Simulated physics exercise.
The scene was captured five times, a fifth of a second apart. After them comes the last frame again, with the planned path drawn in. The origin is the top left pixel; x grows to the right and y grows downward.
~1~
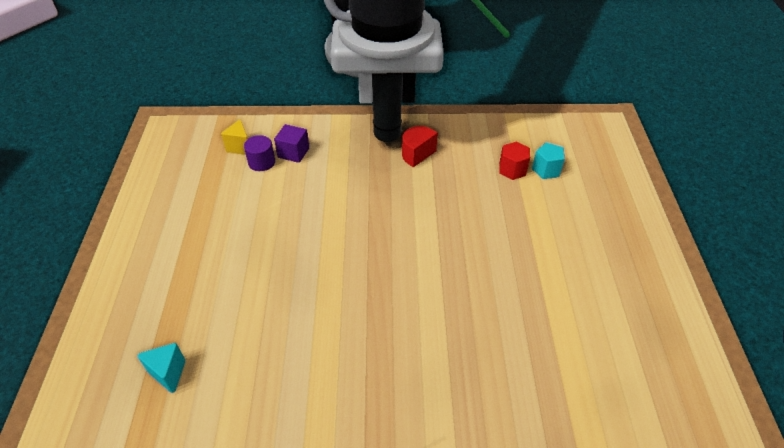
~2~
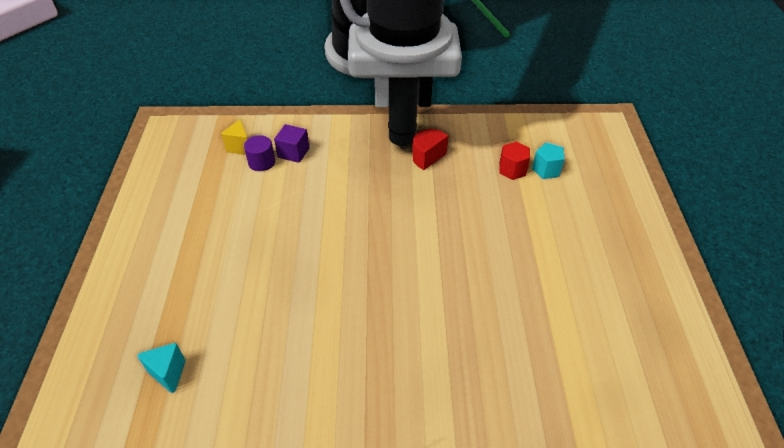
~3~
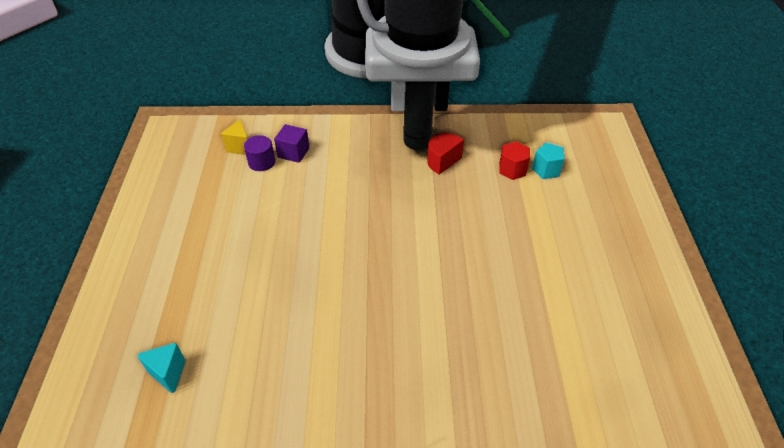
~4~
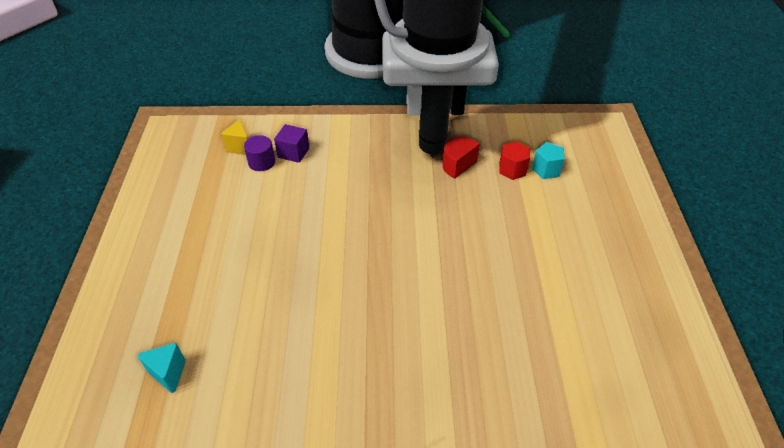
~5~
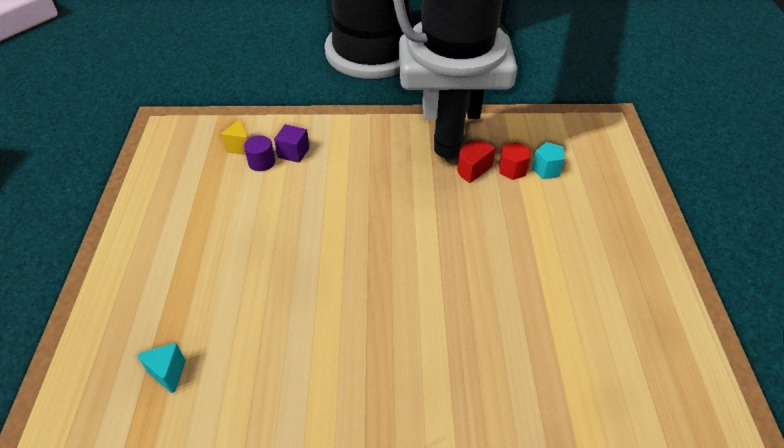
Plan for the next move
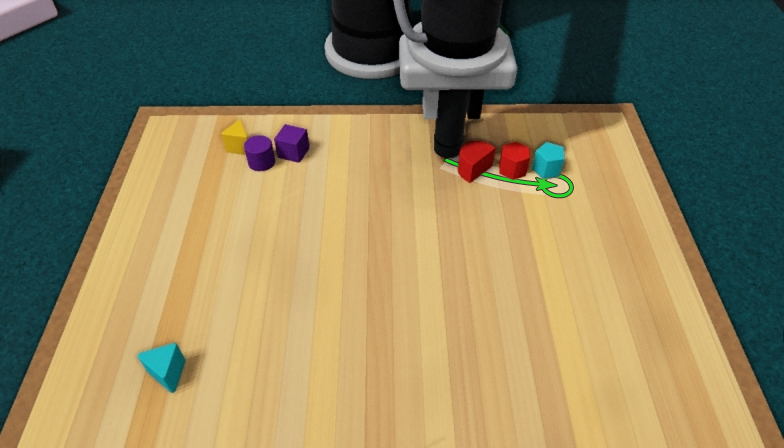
In the video, a black robotic post pushes a red block rightward along the top edge of a wooden board, closing the gap to another red block beside a turquoise one, while the other colored blocks stay still.
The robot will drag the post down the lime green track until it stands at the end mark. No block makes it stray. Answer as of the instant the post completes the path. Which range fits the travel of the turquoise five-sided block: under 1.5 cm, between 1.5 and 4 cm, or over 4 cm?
Over 4 cm.
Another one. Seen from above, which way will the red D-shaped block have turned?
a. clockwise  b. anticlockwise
The correct letter is b.
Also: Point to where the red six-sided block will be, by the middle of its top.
I'd say the red six-sided block ends with its top centre at (570, 136).
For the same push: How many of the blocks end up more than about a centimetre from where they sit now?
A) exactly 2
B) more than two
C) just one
My pick is B.
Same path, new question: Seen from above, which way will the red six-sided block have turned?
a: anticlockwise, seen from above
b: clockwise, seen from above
Choice a: Anticlockwise, seen from above.
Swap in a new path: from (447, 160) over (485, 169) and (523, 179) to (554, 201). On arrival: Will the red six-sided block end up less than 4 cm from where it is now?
My answer is no.
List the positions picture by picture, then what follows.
The first picture shows lower end of the post at (387, 134), tops of blocks, red D-shaped block at (418, 135), red six-sided block at (517, 151), turquoise five-sided block at (552, 151).
The second picture shows post at (402, 138), red D-shaped block at (429, 138).
The third picture shows post at (417, 142), red D-shaped block at (444, 142).
The fourth picture shows post at (432, 146), red D-shaped block at (460, 146).
The fifth picture shows post at (448, 150), red D-shaped block at (476, 150), red six-sided block at (517, 151), turquoise five-sided block at (552, 151).
The drawn path runs from (447, 160) by way of (499, 178) to (557, 186).
On the path given first. One third of the way, post at (483, 163); red D-shaped block at (514, 157), turned 40° anticlockwise; red six-sided block at (540, 149); turquoise five-sided block at (569, 152).
Two thirds of the way, post at (520, 171); red D-shaped block at (551, 159), turned 75° anticlockwise; red six-sided block at (561, 142), turned 40° anticlockwise; turquoise five-sided block at (587, 149), turned 60° clockwise.
At the end, post at (560, 175); red D-shaped block at (585, 156), turned 115° anticlockwise; red six-sided block at (570, 136), turned 80° anticlockwise; turquoise five-sided block at (600, 143), turned 30° clockwise.
